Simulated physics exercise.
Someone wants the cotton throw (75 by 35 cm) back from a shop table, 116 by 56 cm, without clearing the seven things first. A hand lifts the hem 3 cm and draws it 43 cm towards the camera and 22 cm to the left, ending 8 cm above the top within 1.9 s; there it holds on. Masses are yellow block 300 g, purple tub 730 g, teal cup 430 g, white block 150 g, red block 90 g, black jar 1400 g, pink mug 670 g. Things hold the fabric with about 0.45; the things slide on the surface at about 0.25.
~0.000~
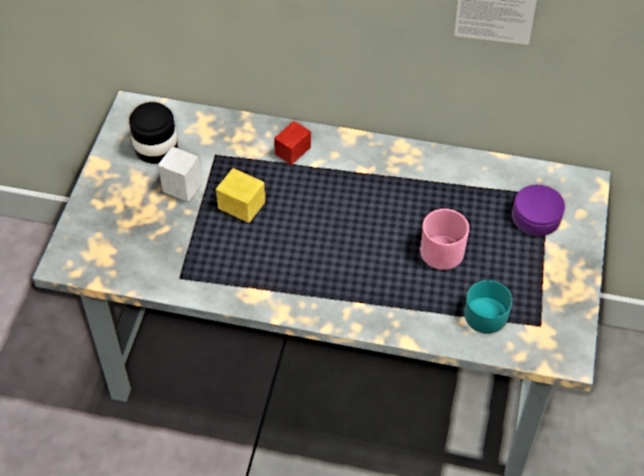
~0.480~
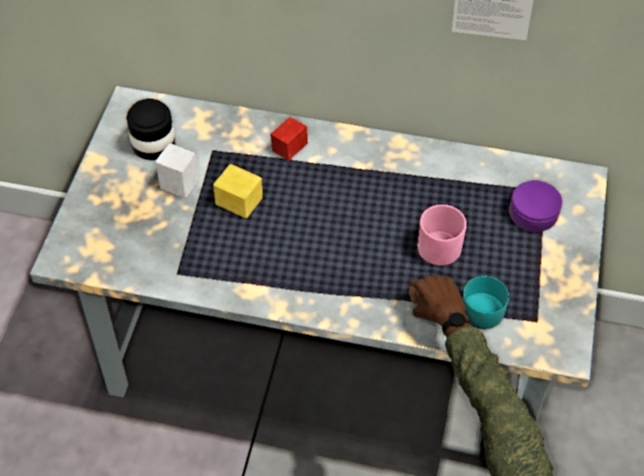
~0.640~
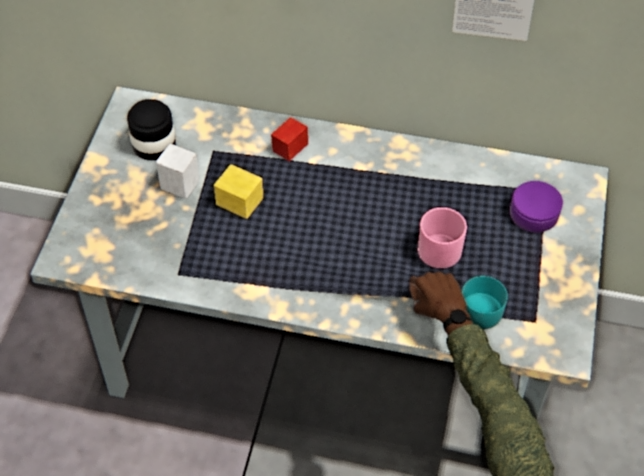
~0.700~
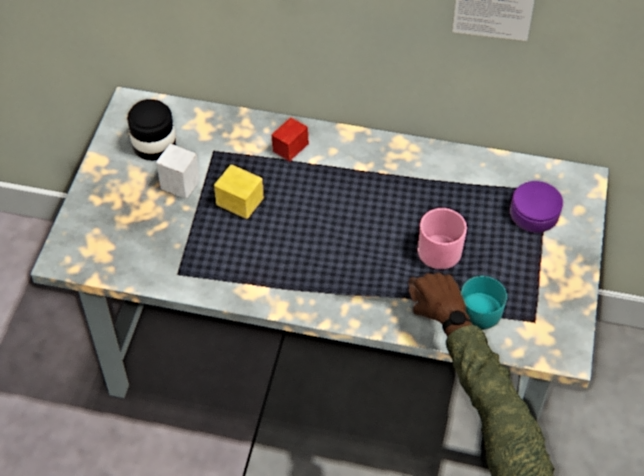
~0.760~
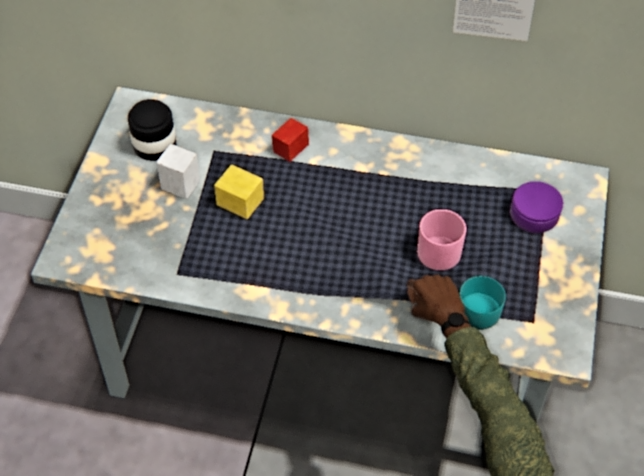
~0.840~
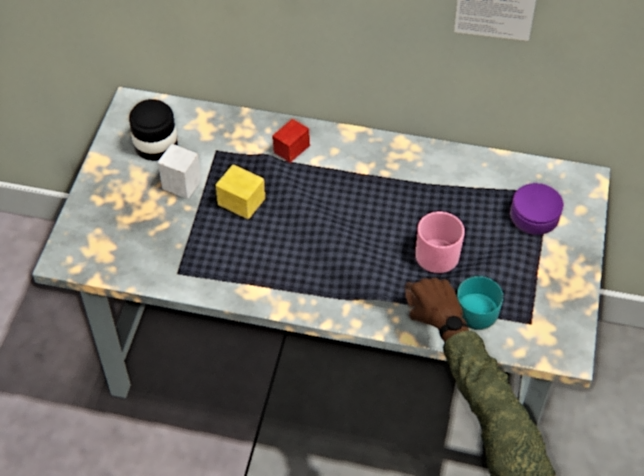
On a table, a hand pinches the dark checked cloth's near edge and tugs it slightly left.
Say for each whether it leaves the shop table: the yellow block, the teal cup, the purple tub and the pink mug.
Result: Yellow block stays on, teal cup drops off, purple tub goes over the edge, pink mug drops off.
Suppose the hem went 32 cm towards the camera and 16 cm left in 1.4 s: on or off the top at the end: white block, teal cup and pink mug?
In that case: White block stays up, teal cup falls off, pink mug goes over.
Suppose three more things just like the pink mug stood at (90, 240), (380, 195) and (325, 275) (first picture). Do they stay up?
In that order: Stays up, falls off, falls off.
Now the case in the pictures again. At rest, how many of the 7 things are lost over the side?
3 of them.
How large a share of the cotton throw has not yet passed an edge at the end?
Some 20 per cent of it.
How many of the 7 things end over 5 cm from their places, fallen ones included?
4 of them.
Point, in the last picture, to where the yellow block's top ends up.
Near (265, 272).
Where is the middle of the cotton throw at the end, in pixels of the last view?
Near (298, 393).
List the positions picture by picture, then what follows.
The first picture shows yellow block (240, 185); teal cup (490, 299); purple tub (540, 203); pink mug (446, 227); cotton throw corners (179, 279) (215, 155) (541, 328).
The second picture shows cotton throw corners (177, 275) (212, 150); grip (416, 302).
The third picture shows pink mug (444, 226); cotton throw corners (178, 275) (213, 151); grip (417, 299).
The fourth picture shows cotton throw corners (177, 275) (213, 151); grip (416, 300).
The fifth picture shows cotton throw corners (177, 275) (214, 151); grip (415, 302).
The sixth picture shows yellow block (240, 182); teal cup (480, 295); purple tub (539, 202); pink mug (441, 230); cotton throw corners (177, 275) (216, 151) (532, 325); grip (413, 305).
At 1.3 s, 95 % of the cotton throw is still over the top; pink mug 14 cm off its start, teal cup 13 cm off its start, purple tub 13 cm off its start.
At 1.7 s, 70 % of the cotton throw is still over the top; teal cup over the edge, pink mug 31 cm off its start, purple tub 29 cm off its start.
At 2.1 s, 25 % of the cotton throw is still over the top; purple tub 50 cm off its start at (394, 368), pink mug over the edge, teal cup over the edge.
At 2.5 s, 20 % of the cotton throw is still over the top; purple tub over the edge, pink mug over the edge, teal cup over the edge.
At 4.1 s, 20 % of the cotton throw is still over the top; purple tub over the edge, pink mug over the edge, teal cup over the edge, yellow block 24 cm off its start at (265, 272).
